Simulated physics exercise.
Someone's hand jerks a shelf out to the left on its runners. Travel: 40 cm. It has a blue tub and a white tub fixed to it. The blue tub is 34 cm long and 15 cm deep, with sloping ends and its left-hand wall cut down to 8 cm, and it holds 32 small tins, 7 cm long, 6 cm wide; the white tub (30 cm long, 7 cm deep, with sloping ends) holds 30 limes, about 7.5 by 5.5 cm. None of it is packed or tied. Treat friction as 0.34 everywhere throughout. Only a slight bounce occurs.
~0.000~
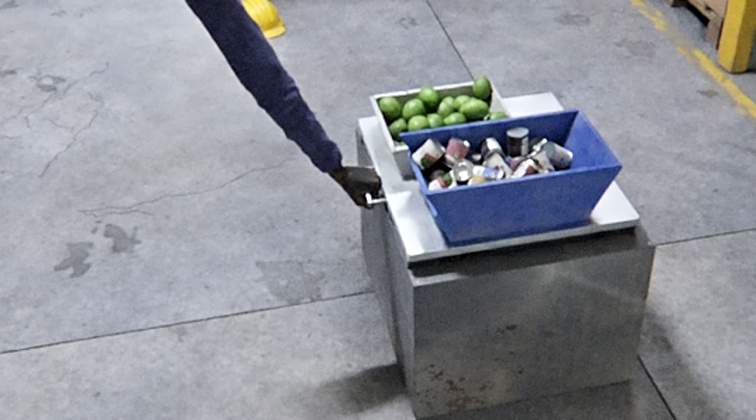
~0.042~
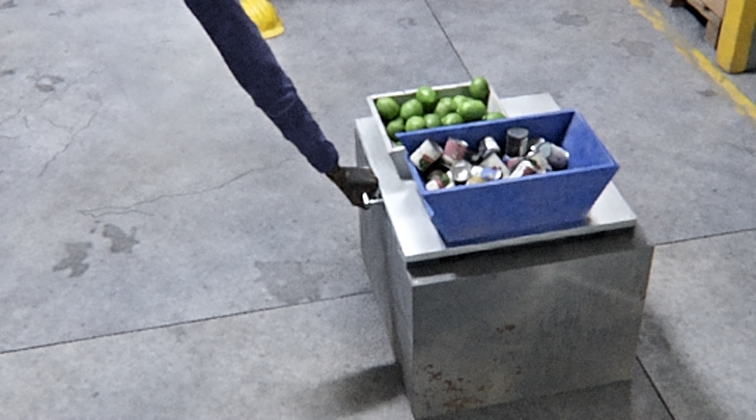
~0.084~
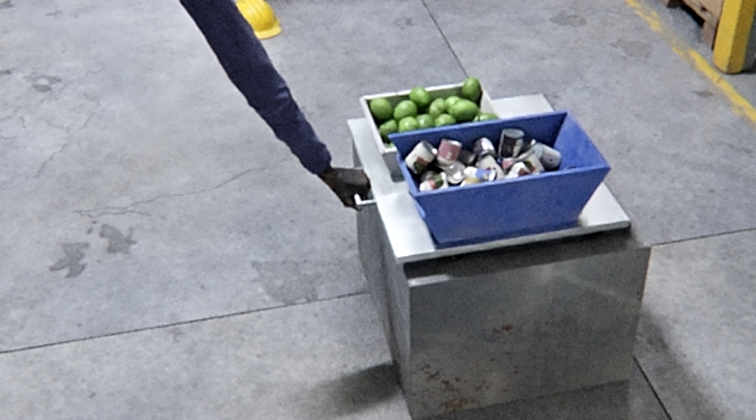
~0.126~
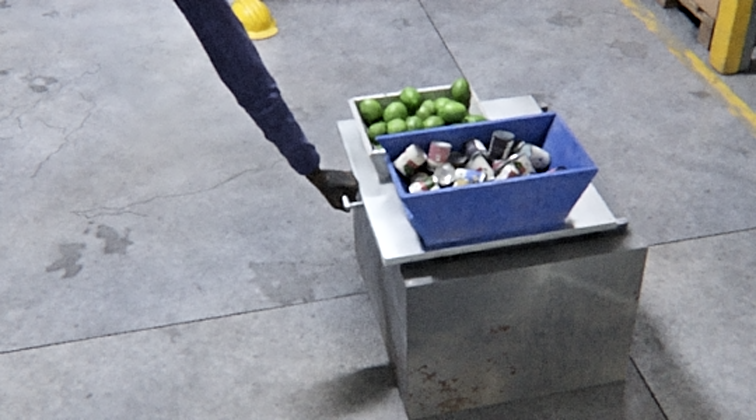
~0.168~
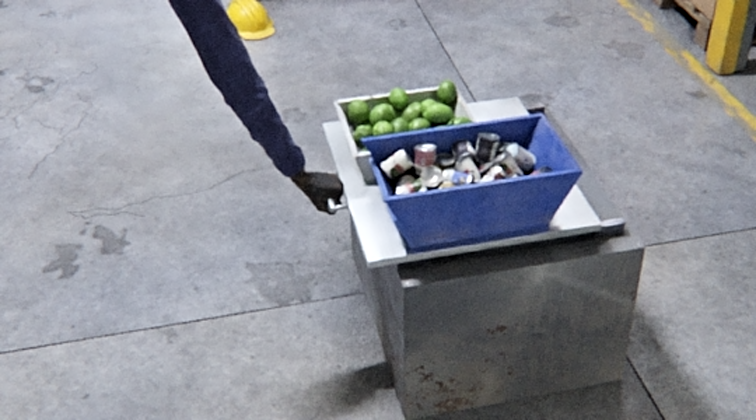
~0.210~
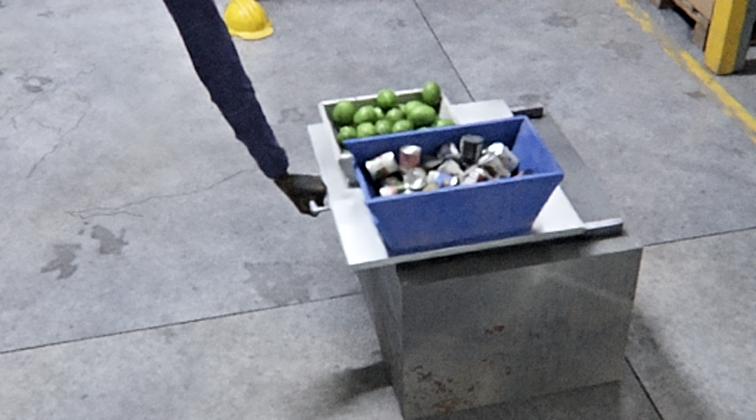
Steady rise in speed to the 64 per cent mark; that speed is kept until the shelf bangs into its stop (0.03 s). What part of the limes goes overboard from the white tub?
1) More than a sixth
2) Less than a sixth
(2) Less than a sixth.
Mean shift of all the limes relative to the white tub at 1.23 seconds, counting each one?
I'd say close to 4 cm toward the left.
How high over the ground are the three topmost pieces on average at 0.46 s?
Close to 72 cm, on average.
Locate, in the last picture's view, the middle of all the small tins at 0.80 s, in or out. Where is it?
Centre approx. (321, 209).
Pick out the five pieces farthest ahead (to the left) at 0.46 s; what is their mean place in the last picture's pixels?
Around (247, 142).
After 0.38 s, the runners reach their end.
After 0.46 s, the blue tub has all 32 and the white tub has all 30.
After 0.58 s, the blue tub has all 32 and the white tub has all 30.
After 0.80 s, the blue tub is down by 1 of 32 and the white tub is down by 2 of 30.
When it is over (at 1.23 s), the blue tub is down by 2 of 32 and the white tub is down by 2 of 30. Asked share, 2 of 30, 7 per cent.
